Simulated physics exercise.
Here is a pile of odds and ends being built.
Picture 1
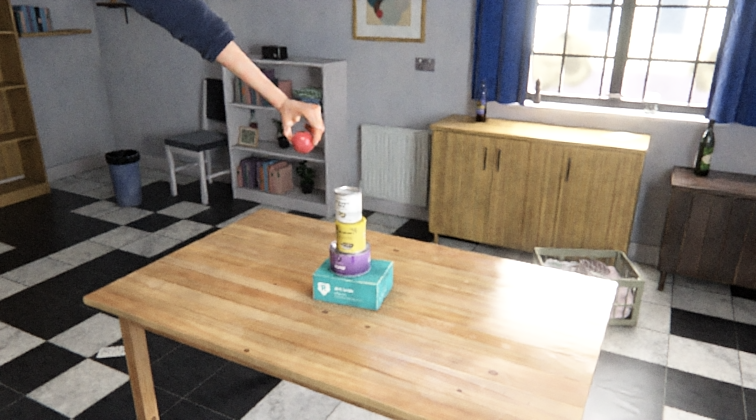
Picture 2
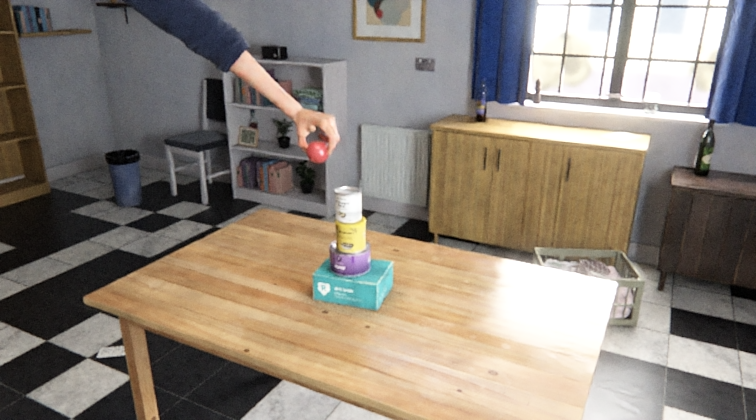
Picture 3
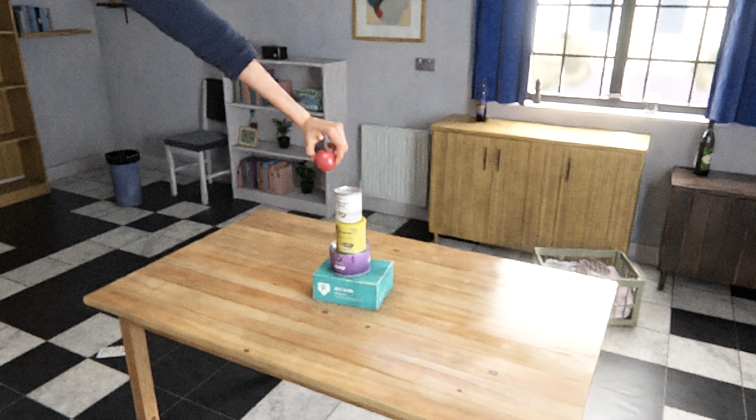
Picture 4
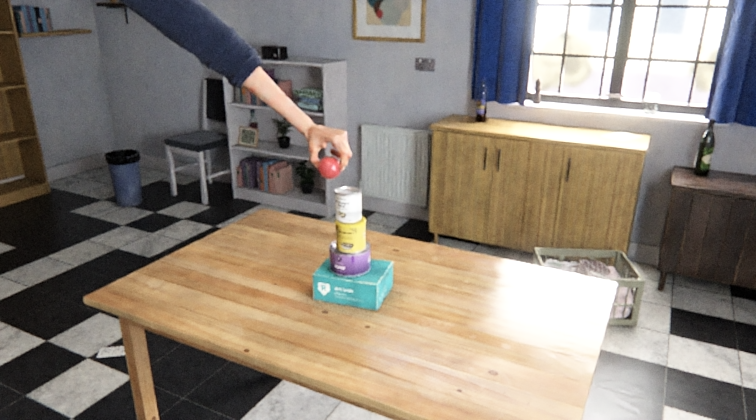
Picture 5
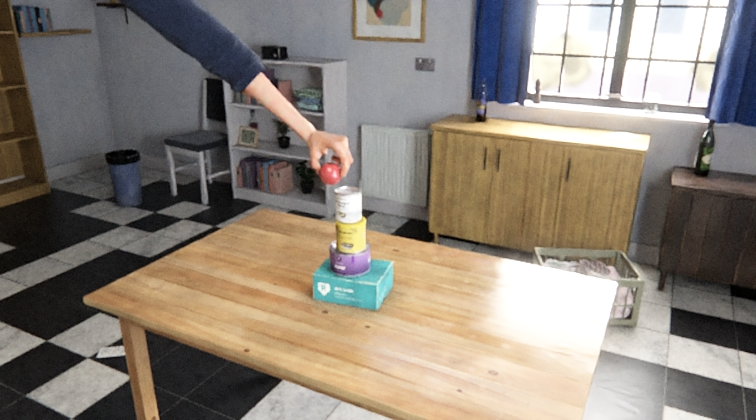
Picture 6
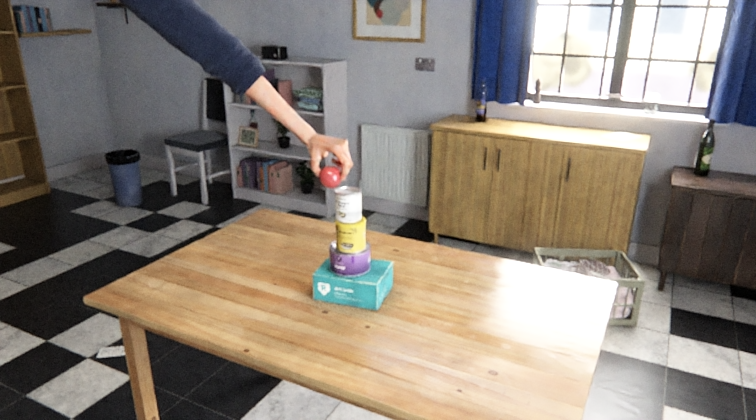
In a room with a checkered floor, a hand carries a red tomato rightward and down toward a stack of a white can, yellow pot and purple tub on a teal box, then holds it just above the can.
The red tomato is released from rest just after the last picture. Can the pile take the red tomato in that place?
In the end the pile comes apart.
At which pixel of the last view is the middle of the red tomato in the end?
Near (255, 266).
Then, 0.40 s on from there, red tomato now fallen.
Then, 0.60 s on from there, things are still on the move.
In the end, fallen, red tomato; the other 4 unmoved. At the end, from the last picture's camera, red tomato near (255, 266). The pile gives way.
